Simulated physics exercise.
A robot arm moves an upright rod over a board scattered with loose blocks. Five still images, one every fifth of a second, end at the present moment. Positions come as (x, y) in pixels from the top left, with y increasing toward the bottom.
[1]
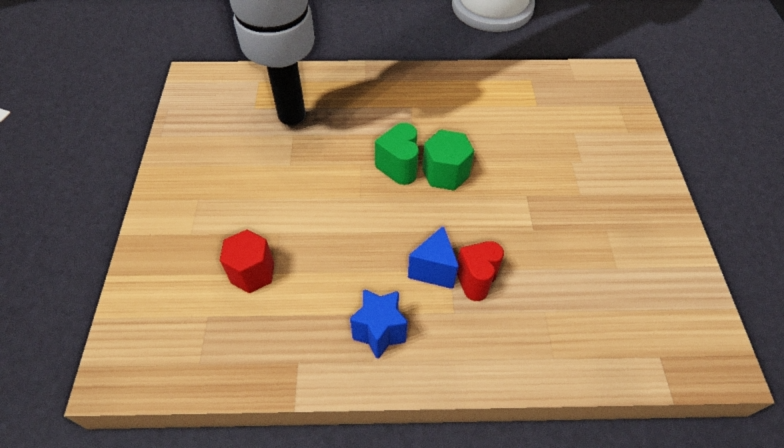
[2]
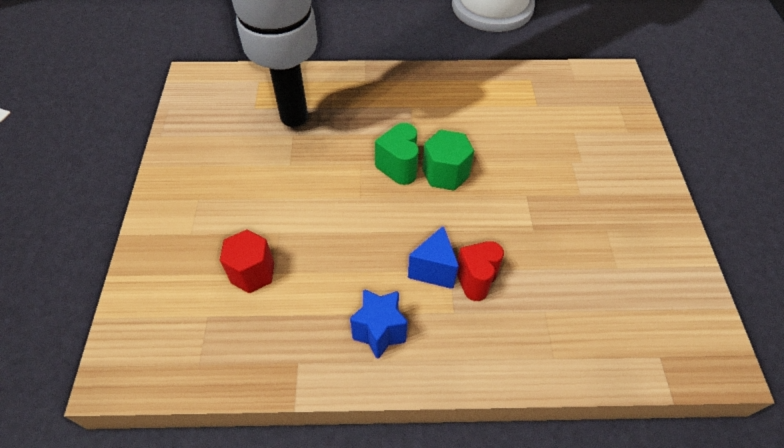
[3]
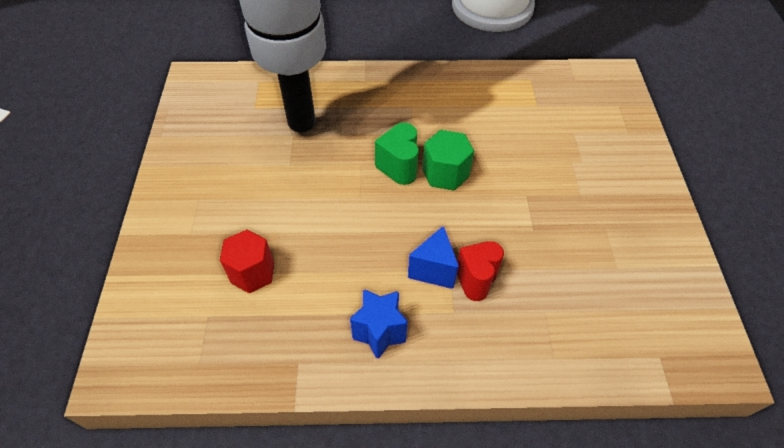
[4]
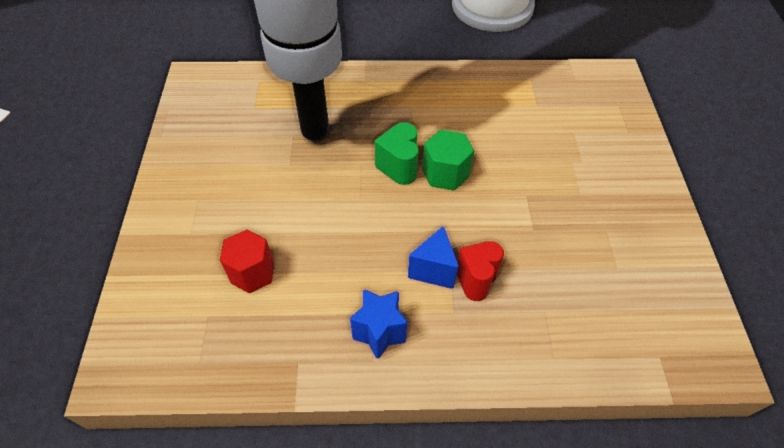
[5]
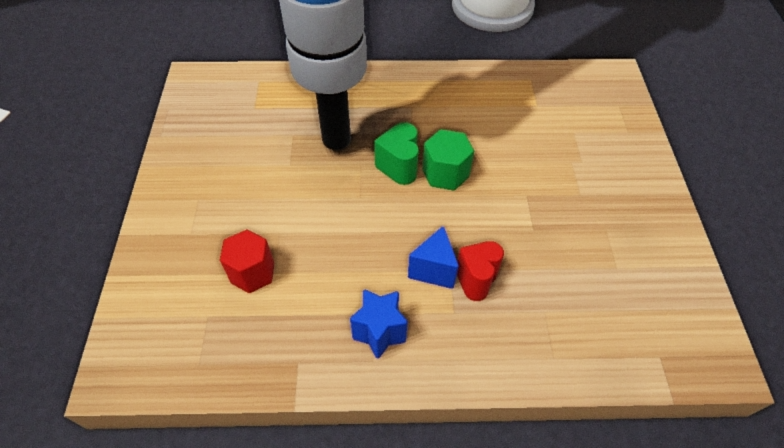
A grey robot arm holding an upright black rod stands over the far left part of a light wooden board, seen from above at an angle against a dark surface. A green heart and hexagonal block sit near the upper middle, a red hexagonal block at left, and a blue triangle, red heart and blue star lower down. The rod slides slightly right and nearer, approaching the green heart, while the blocks and camera stay still.
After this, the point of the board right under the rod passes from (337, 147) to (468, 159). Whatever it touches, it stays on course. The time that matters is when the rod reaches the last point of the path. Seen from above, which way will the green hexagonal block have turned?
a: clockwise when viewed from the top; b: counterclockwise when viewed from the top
b.
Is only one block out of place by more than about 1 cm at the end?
The answer is no.
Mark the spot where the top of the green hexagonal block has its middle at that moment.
My estimate: (486, 160).
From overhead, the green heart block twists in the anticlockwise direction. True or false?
False
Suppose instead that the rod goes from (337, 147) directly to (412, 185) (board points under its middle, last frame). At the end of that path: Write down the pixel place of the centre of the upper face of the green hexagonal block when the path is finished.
At the end it should sit near (488, 142).
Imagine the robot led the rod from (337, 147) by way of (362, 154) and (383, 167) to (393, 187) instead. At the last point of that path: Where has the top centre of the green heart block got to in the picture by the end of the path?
By then it is at (429, 161).
What follows on the original path. One third of the way, rod (383, 145); green heart block (407, 142).
Two thirds of the way, rod (427, 149); green heart block (435, 154), turned 35° clockwise; green hexagonal block (481, 157), turned 25° anticlockwise.
At the end, rod (469, 153); green heart block (438, 156), turned 45° clockwise; green hexagonal block (486, 160), turned 35° anticlockwise.
